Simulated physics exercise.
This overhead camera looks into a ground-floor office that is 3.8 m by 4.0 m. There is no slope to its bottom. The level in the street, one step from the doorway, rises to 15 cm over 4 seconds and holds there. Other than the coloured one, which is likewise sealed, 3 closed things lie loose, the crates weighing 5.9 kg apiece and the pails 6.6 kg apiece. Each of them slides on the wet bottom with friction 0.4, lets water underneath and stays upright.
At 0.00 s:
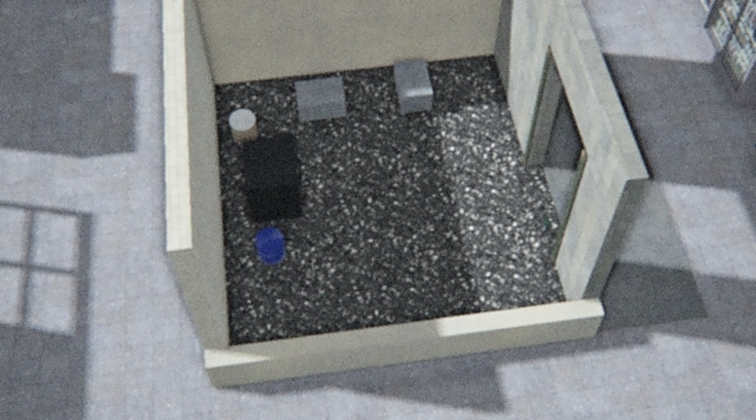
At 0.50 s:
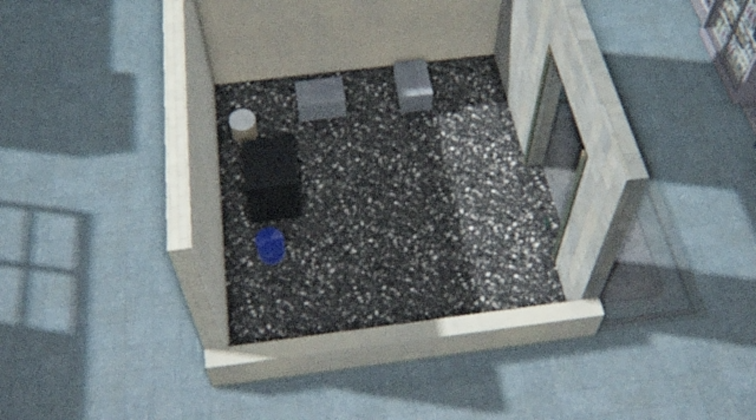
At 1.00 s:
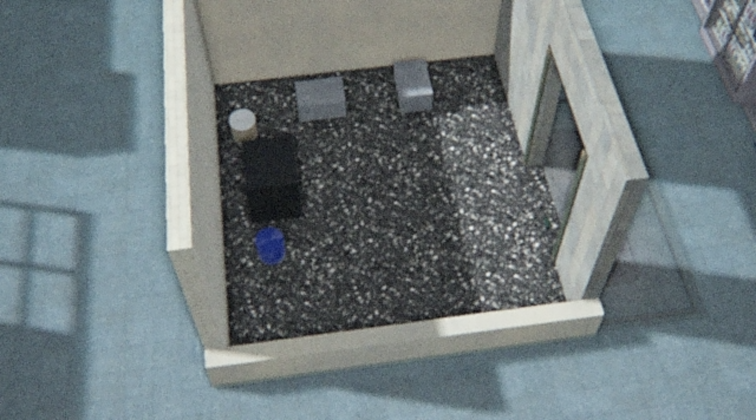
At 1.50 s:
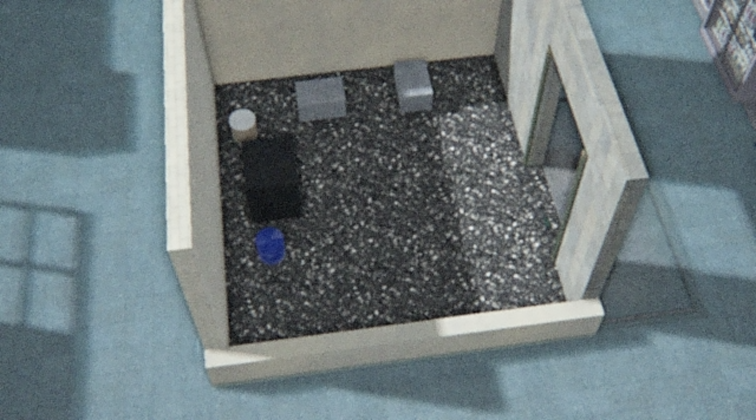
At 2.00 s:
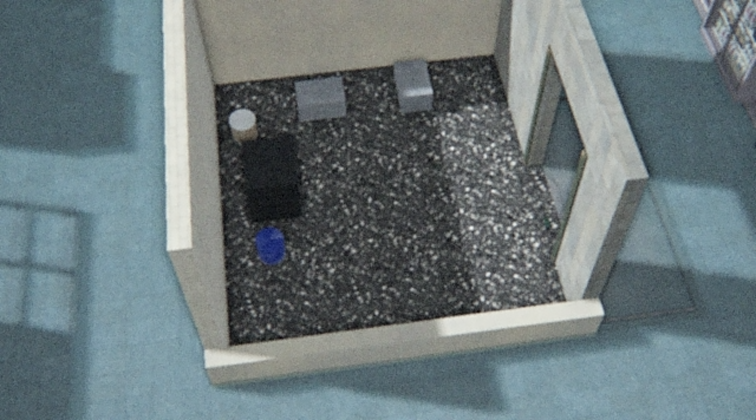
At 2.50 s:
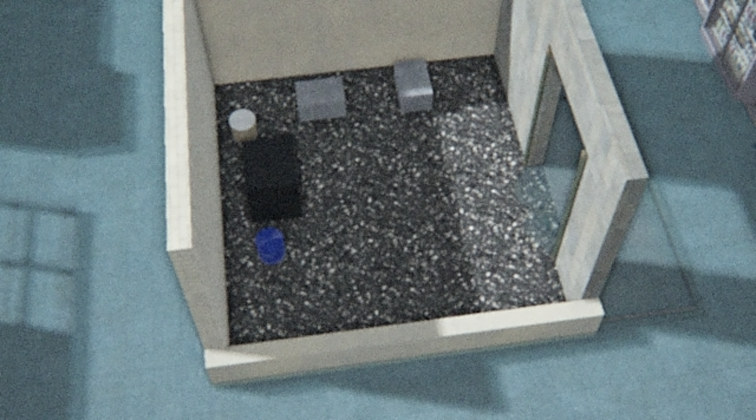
A roofless room with cream walls and a dark speckled floor stands in a paved street, seen from high above by a still camera. A black box and a blue pail sit toward the left, a small whitish cylinder and two grey boxes farther back. Blue-green water spreads over the grey paving outside, then a thin patch enters through the right-hand doorway, while the objects stay put.
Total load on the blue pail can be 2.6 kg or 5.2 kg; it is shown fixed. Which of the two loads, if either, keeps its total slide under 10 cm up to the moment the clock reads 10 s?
Watching this, neither ballast does the job.
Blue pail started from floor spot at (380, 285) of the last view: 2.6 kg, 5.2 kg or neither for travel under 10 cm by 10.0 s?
The answer: No weight will do.
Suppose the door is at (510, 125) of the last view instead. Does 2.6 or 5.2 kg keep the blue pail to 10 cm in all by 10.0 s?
Okay, so only the heavy mass does.
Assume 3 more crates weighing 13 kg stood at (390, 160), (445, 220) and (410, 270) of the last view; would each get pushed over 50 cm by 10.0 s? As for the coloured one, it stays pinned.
Answer by position: Outside the range; outside the range; outside the range.
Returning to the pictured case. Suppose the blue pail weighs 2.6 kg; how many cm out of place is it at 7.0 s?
40 cm.
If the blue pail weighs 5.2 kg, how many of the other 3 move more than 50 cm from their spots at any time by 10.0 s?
Answer: 0.
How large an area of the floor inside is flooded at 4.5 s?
Wet area: Approx. 5.0 m2.
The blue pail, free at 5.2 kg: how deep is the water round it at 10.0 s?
Something like 8 centimetres.
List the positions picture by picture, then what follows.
The blue pail at (270, 239), on the bottom; water covers 0.0 m2; 0 of 4 have shifted, in the first frame.
The blue pail at (270, 239), on the bottom; water covers 0.0 m2; 0 of 4 have shifted, in the second frame.
The blue pail at (270, 239), on the bottom; 0.0 m2 under water; 0 of 4 have shifted, in the third frame.
The blue pail at (270, 239), on the bottom; 0.0 m2 under water; 0 of 4 have shifted, in the fourth frame.
The blue pail at (270, 239) rests on the ground; water covers 0.0 m2; 0 of 4 have shifted, in the fifth frame.
The blue pail at (270, 239), on the bottom; water covers 0.2 m2; 0 of 4 have shifted, in the sixth frame.
After 3.5 s the blue pail would be 0 cm from its start with 2.6 kg and 0 cm from its start with 5.2 kg; 0 cm of water round it then.
After 4.5 s the blue pail would be 0 cm from its start with 2.6 kg and 0 cm from its start with 5.2 kg; 0 cm of water round it then.
After 7.0 s the blue pail would be 37 cm from its start with 2.6 kg and 8 cm from its start with 5.2 kg; 4 cm of water round it then.
After 10.0 s the blue pail would be 33 cm from its start with 2.6 kg and 30 cm from its start with 5.2 kg; 8 cm of water round it then.
